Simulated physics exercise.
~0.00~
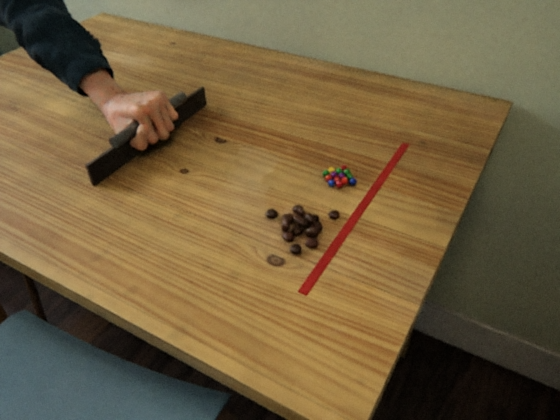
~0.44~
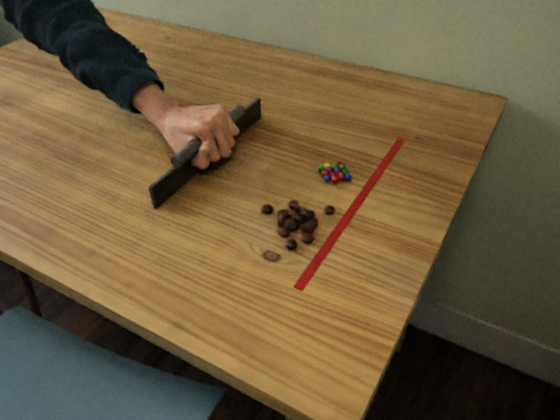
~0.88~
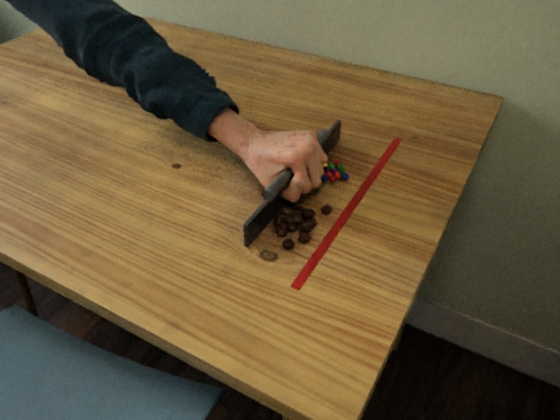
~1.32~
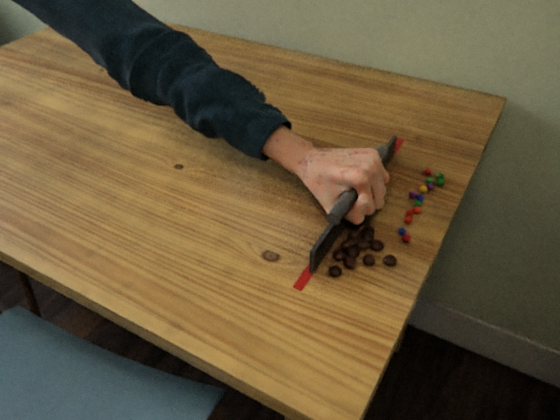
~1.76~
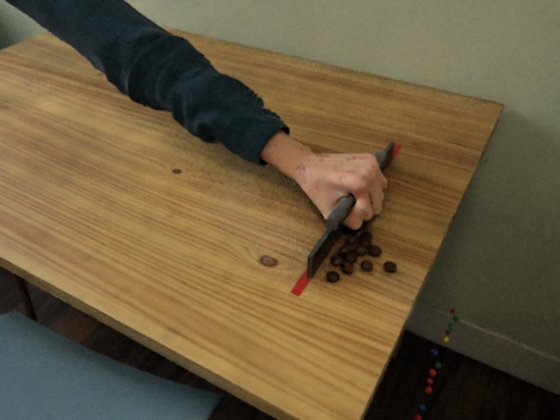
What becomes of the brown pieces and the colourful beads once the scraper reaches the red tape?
The brown pieces stay on the table just past the scraper, while the colourful beads go over the table's edge.
